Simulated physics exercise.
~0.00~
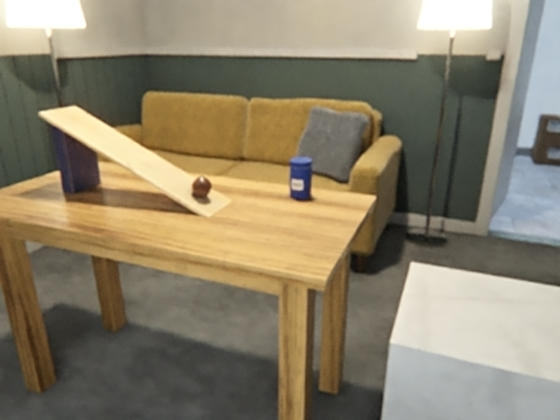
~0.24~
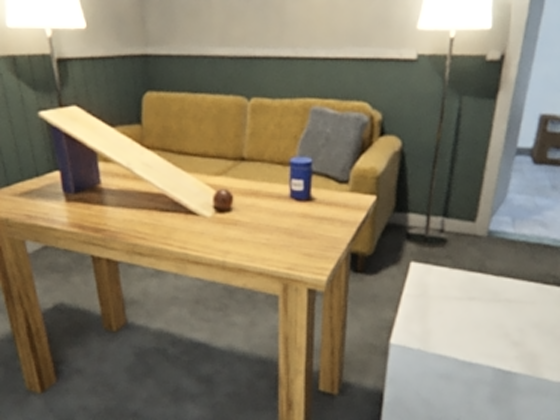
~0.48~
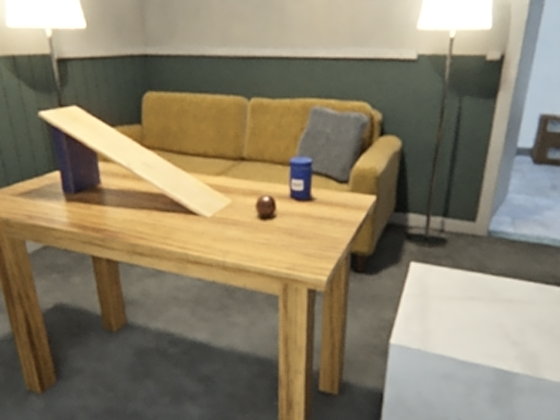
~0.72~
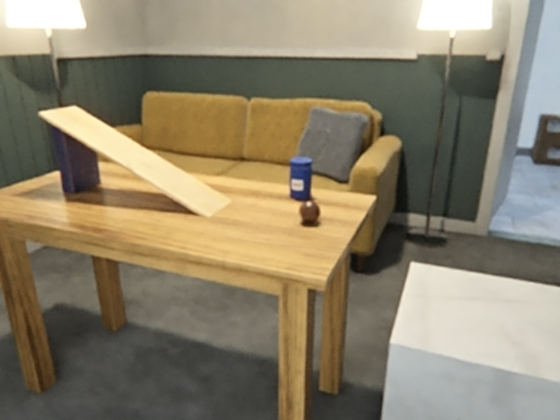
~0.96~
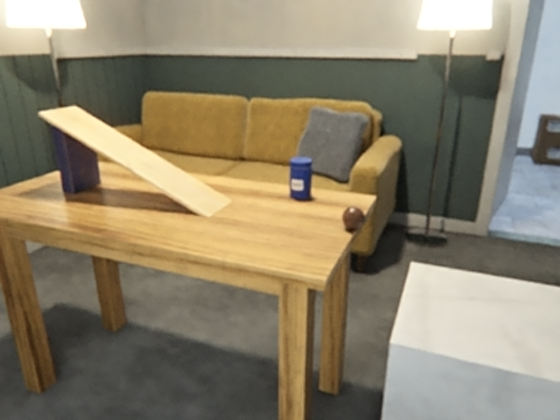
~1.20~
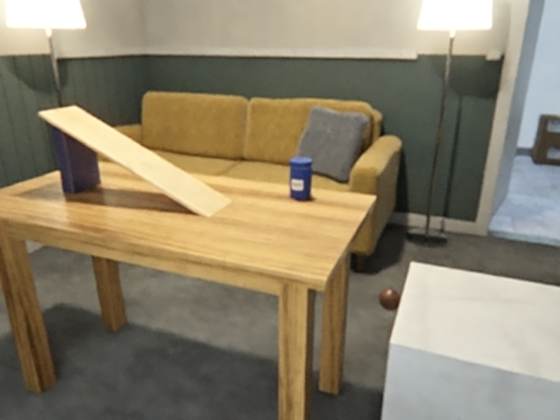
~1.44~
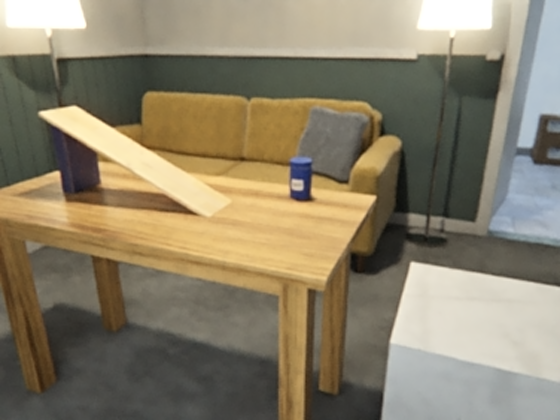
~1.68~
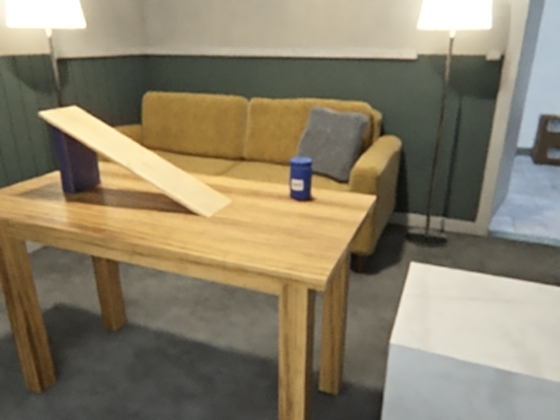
Brown onion rolling off a wooden ramp, crossing the table past a blue jar and dropping off the right edge out of view.
